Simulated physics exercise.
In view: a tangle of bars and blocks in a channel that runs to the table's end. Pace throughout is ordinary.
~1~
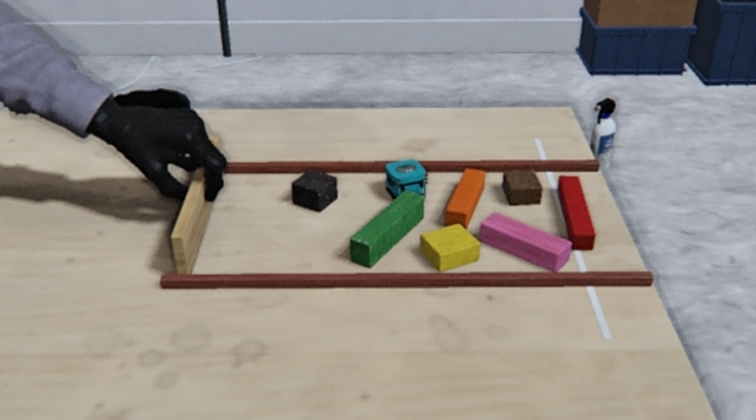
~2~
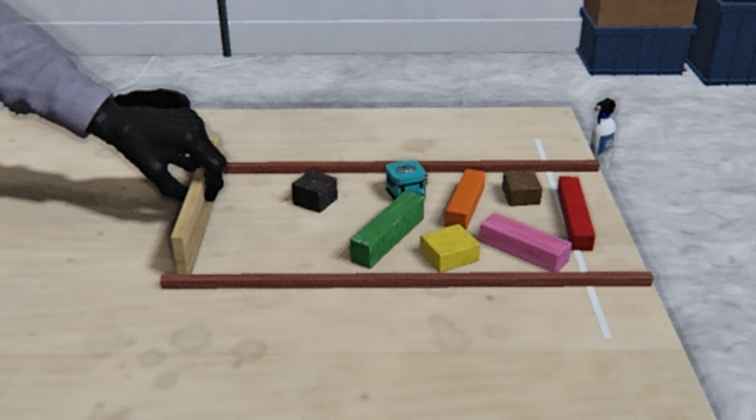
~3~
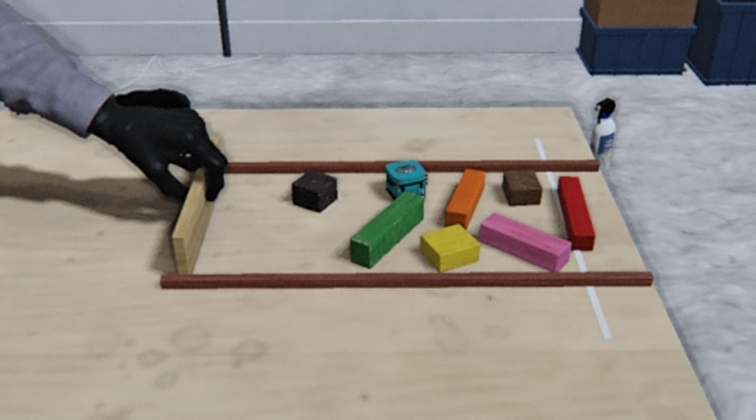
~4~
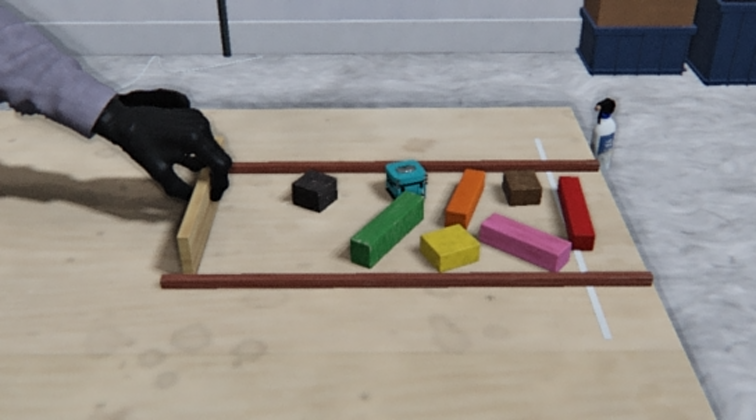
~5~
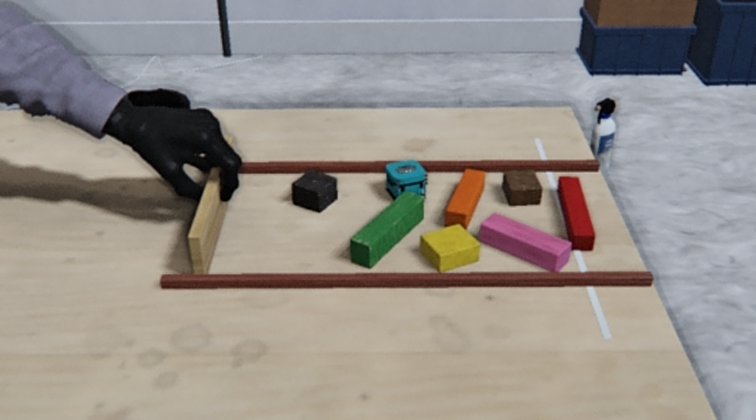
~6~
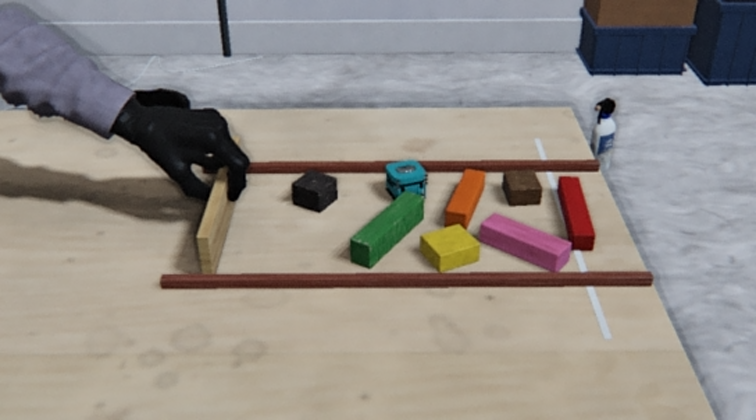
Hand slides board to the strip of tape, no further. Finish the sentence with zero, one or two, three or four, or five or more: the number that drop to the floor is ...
The number that drop to the floor is three or four.
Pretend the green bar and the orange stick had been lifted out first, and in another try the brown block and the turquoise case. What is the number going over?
2 in the first case and 2 in the second.
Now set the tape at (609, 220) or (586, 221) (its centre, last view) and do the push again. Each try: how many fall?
The floor gets 7 the first time and 6 the second.
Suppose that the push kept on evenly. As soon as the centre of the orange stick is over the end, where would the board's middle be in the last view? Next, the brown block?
(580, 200) and (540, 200), roughly.
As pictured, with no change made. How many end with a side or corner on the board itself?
It's 2.
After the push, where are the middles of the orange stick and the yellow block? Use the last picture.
First object about (608, 204); second object about (632, 259).
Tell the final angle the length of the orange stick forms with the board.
I'd put it at about 15°.
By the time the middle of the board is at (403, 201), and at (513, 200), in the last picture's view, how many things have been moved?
So far 5, and 8 at the second.
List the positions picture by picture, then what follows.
In the first frame, red stick (575, 211); brown block (522, 187); pink stick (524, 242); board (200, 202); tape (566, 221).
In the second frame, brown block (522, 188); board (200, 202).
In the third frame, pink stick (524, 242); turquoise case (406, 181).
In the fourth frame, red stick (575, 212); orange stick (466, 199).
In the fifth frame, brown block (522, 188); green bar (389, 229).
In the sixth frame, red stick (575, 212); brown block (522, 188); pink stick (524, 242); board (222, 202); tape (566, 221).
Soon after, none off yet; red stick at rest near (575, 212); brown block at rest near (522, 188); pink stick at rest near (524, 242).
In the end, the number that fall off is three or four; gone, pink stick, brown block and red stick.
